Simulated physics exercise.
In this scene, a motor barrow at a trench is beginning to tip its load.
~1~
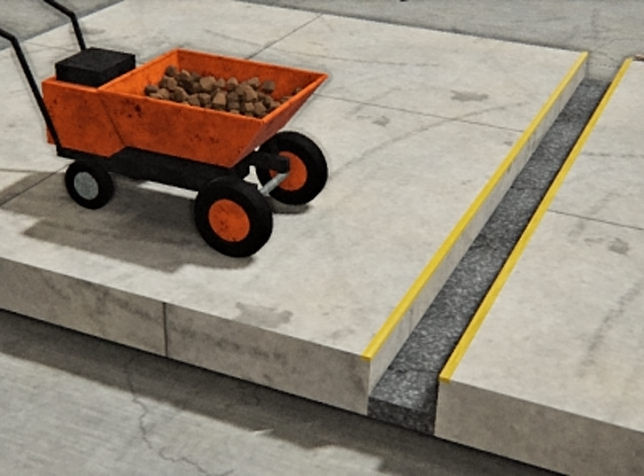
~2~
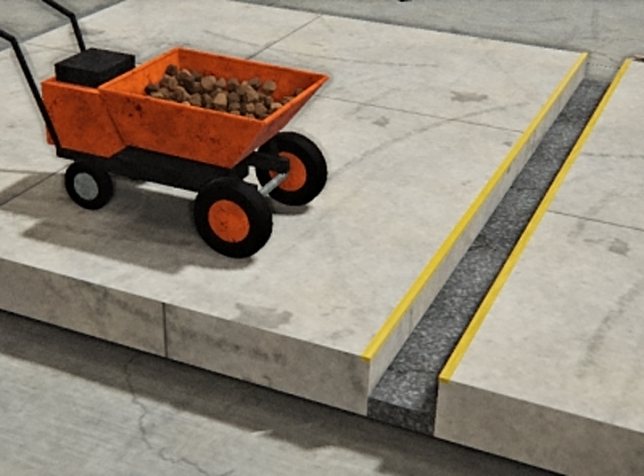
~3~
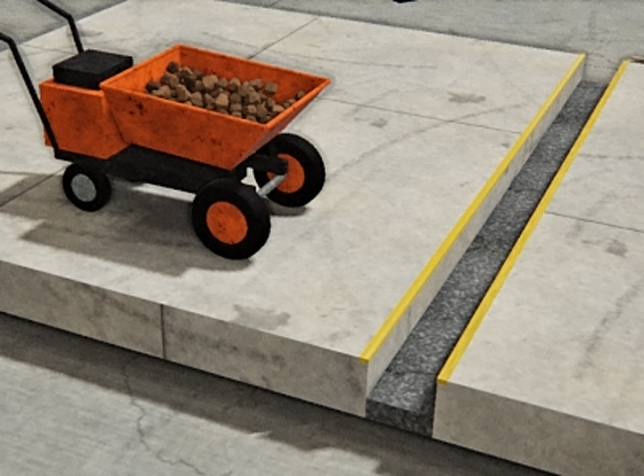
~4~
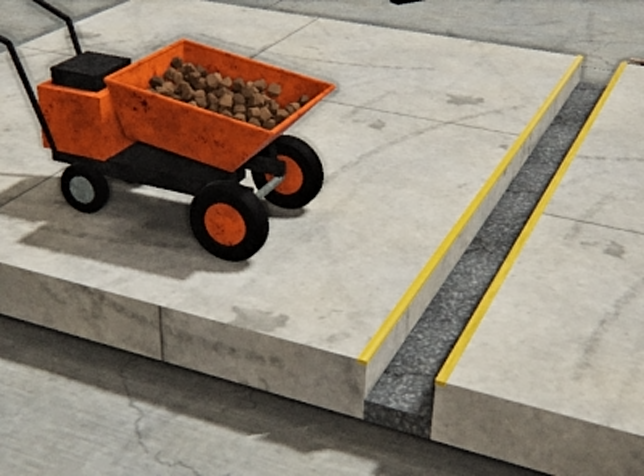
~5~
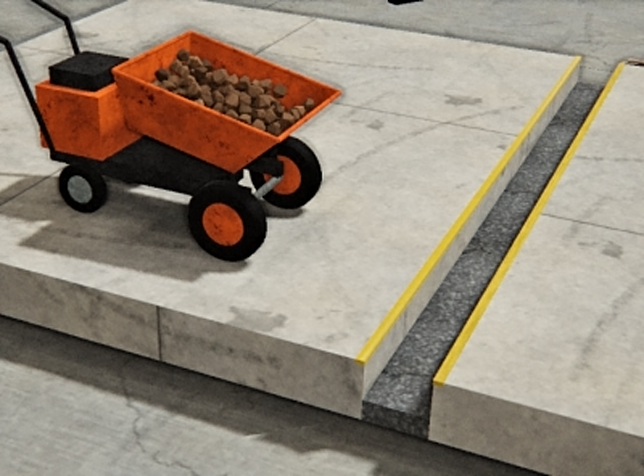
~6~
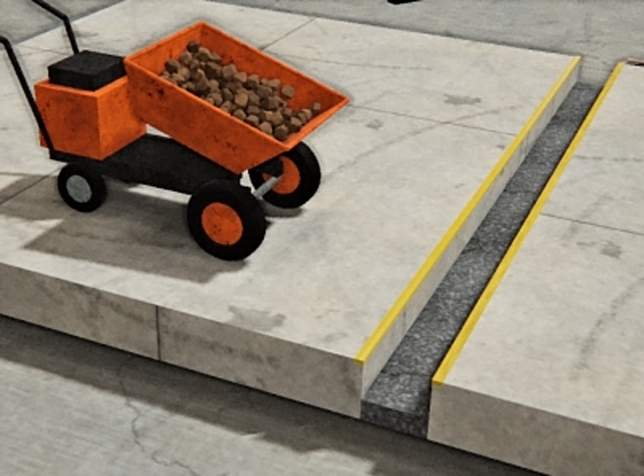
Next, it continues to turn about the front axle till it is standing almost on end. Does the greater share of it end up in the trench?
The greater part of the load will drop clear of the trench.
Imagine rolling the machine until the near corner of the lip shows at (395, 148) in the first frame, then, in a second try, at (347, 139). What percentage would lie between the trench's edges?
Result: 10 in a hundred, then 90 in a hundred.
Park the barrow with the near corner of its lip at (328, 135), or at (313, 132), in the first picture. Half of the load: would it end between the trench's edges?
The first try ends with the greater portion between the edges, the second with the greater portion.
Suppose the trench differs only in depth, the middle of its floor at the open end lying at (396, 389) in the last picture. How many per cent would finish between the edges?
About 30 %.
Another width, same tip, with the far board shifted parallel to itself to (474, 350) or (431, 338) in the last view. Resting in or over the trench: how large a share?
For the first it's 30 per cent, for the second 30 per cent.
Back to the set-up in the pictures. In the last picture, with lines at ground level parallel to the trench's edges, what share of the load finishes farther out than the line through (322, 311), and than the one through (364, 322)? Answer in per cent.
Around 70 per cent for the first, and 40 per cent for the second.
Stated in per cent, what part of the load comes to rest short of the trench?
Call it some 45 percent of the pieces.
Shortly afterwards, skip tipped steeply; the whole lot in the skip.
Next, skip tipped right over; near two thirds in the skip; near a quarter short of the trench; only a few falling.
Some moments later, skip tipped right over; near a quarter in the skip; near half short of the trench; near a quarter in or heaped over the trench.
In the end, skip tipped right over; near a quarter in the skip; near half short of the trench; near a quarter in or heaped over the trench; none at all beyond it.
